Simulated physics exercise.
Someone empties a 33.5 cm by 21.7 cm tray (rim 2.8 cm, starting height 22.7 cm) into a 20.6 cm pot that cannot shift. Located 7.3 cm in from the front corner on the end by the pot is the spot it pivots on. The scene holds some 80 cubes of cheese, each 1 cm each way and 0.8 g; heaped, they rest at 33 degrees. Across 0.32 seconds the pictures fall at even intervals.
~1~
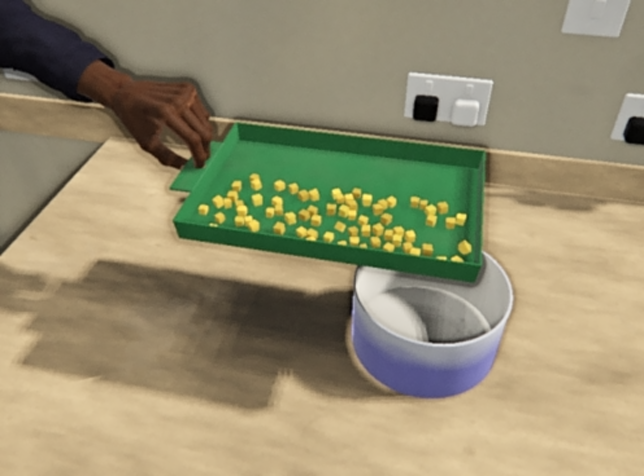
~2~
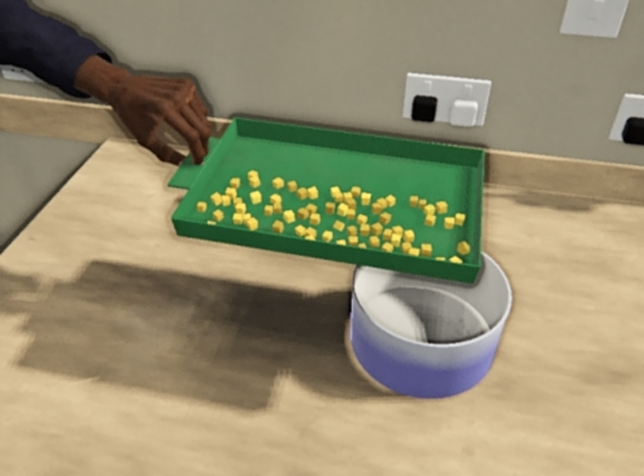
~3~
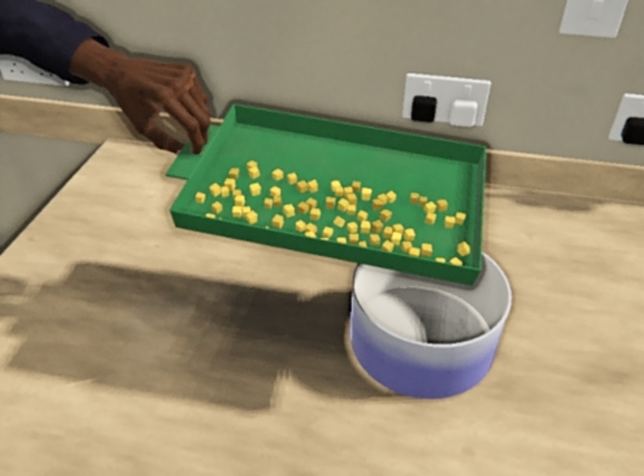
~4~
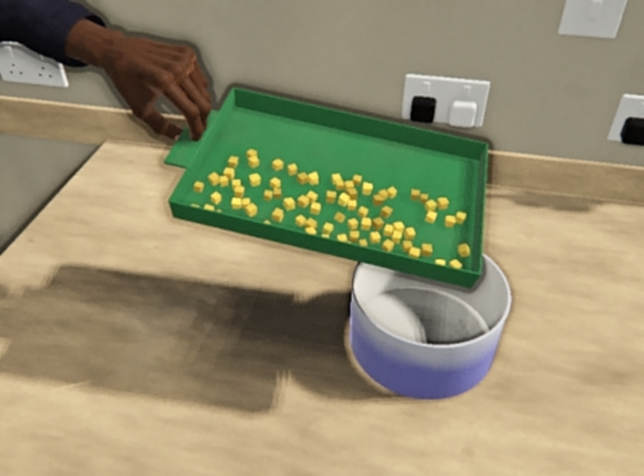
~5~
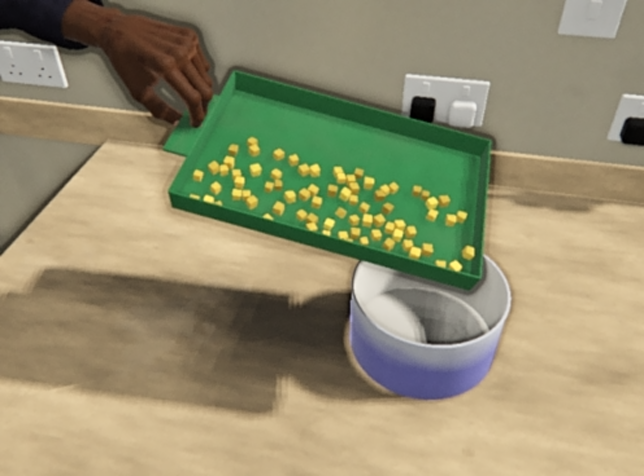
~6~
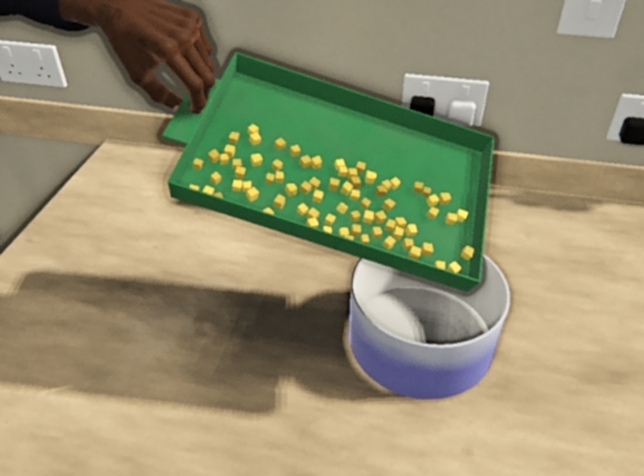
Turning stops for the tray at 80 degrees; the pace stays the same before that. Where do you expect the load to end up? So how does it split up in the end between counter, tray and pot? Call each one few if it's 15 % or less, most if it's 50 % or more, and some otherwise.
I'd say counter some, tray most, pot few.
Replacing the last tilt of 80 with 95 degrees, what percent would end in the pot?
Roughly 0 percent.
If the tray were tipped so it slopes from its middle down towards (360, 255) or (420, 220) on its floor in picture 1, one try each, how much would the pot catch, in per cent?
About 0 per cent on the first try and 0 per cent on the second.
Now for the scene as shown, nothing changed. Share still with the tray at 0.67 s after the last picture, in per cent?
Load share: Around 85%.
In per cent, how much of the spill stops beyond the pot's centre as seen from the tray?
I'd put it at close to 90 per cent.
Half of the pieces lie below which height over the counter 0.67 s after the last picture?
Roughly 24 centimetres.
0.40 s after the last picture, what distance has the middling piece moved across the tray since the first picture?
Roughly 5 cm.
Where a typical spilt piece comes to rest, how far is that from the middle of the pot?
I'd say close to 30 centimetres.
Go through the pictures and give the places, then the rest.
The first frame shows tray tilt 0 degrees, front corners at (176, 219) and (479, 263); middle of the pieces at (316, 221); pot at (432, 284).
The second frame shows tray tilt 1 degrees, front corners at (174, 217) and (477, 265); middle of the pieces at (315, 219).
The third frame shows tray tilt 5 degrees, front corners at (173, 209) and (478, 268), lowest corner right front; middle of the pieces at (315, 214).
The fourth frame shows tray tilt 10 degrees, front corners at (172, 200) and (478, 272), lowest corner right front; middle of the pieces at (316, 208).
The fifth frame shows tray tilt 14 degrees, front corners at (171, 190) and (478, 276), lowest corner right front; middle of the pieces at (317, 203).
The sixth frame shows tray tilt 19 degrees, front corners at (171, 180) and (478, 279), lowest corner right front; middle of the pieces at (318, 196); pot at (429, 285).
Then, 0.40 s after the last picture, tilt 48 degrees; the tray holds 100 %, the pot 0 %.
Then, 0.67 s after the last picture, tilt 68 degrees; the tray holds 85 %, the pot 0 %.
Then, 1.04 s after the last picture, tilt 80 degrees; the tray holds 75 %, the pot 0 %.
In the end, counter 30 %, tray 70 %, pot 0 %.
